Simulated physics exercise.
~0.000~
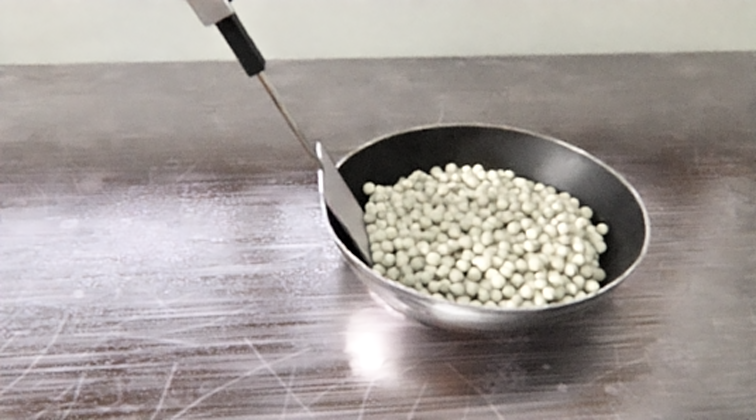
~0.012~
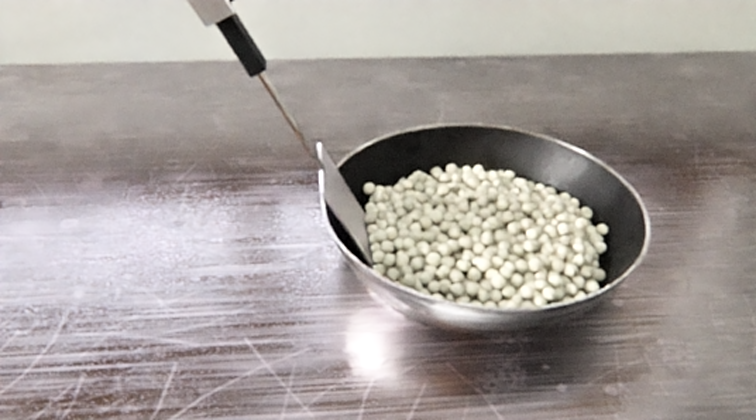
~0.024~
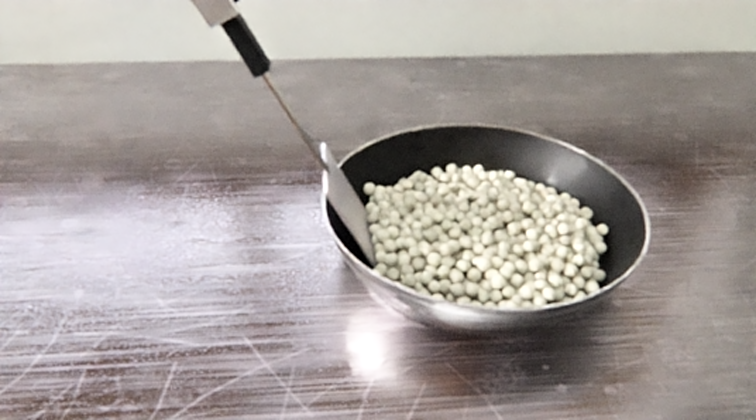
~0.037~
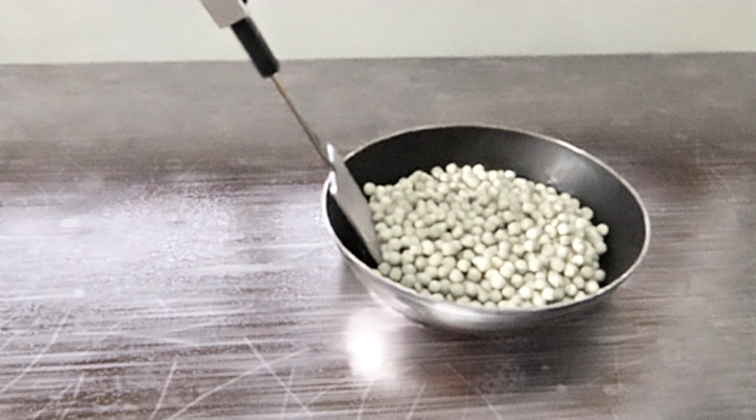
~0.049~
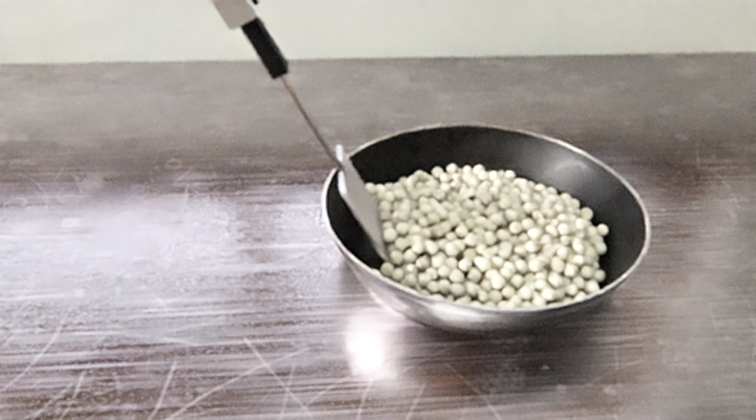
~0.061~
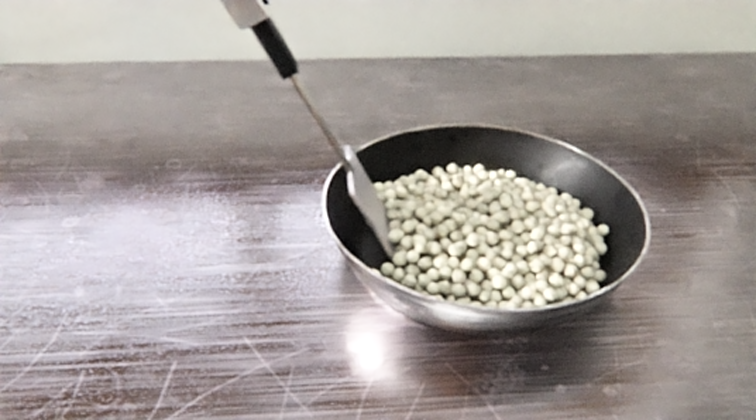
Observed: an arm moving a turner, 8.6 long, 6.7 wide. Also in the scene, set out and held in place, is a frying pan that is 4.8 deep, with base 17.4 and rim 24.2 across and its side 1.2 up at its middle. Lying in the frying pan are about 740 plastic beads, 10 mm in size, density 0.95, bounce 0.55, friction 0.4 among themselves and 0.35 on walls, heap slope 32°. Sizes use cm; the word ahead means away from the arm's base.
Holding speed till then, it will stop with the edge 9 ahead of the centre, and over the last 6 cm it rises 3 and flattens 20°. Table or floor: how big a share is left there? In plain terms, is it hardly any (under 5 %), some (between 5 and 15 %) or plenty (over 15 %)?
Some - between 5 and 15 %.
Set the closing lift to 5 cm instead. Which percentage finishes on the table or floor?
10 per cent.
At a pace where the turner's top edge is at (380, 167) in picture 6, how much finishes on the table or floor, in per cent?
That share would be about 20 percent.
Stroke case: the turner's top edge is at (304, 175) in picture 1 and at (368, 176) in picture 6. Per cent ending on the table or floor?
Roughly 20 %.
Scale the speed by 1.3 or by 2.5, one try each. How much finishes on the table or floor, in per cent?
The two tries give about 15 and 25 in a hundred.
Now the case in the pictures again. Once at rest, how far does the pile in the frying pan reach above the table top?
Height at the end: Around 6.0 cm.
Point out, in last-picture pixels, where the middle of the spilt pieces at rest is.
Close to (678, 223) in pixels.
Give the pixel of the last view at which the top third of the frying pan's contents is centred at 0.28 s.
It is centred at about (563, 211).
After 0.17 s, sloping 63°, highest piece 5 above the table; 735 in the frying pan.
After 0.28 s, sloping 56°, highest piece 6 above the table; 735 in the frying pan.
After 0.54 s, sloping 43°, highest piece 6 above the table; 681 in the frying pan, 51 on the table or floor, 3 on the blade or in flight.
After 1.59 s, sloping 43°, highest piece 6 above the table; 679 in the frying pan, 56 on the table or floor.
In the end, 679 in the frying pan, 56 on the table or floor. That is 8 % on the table or floor.
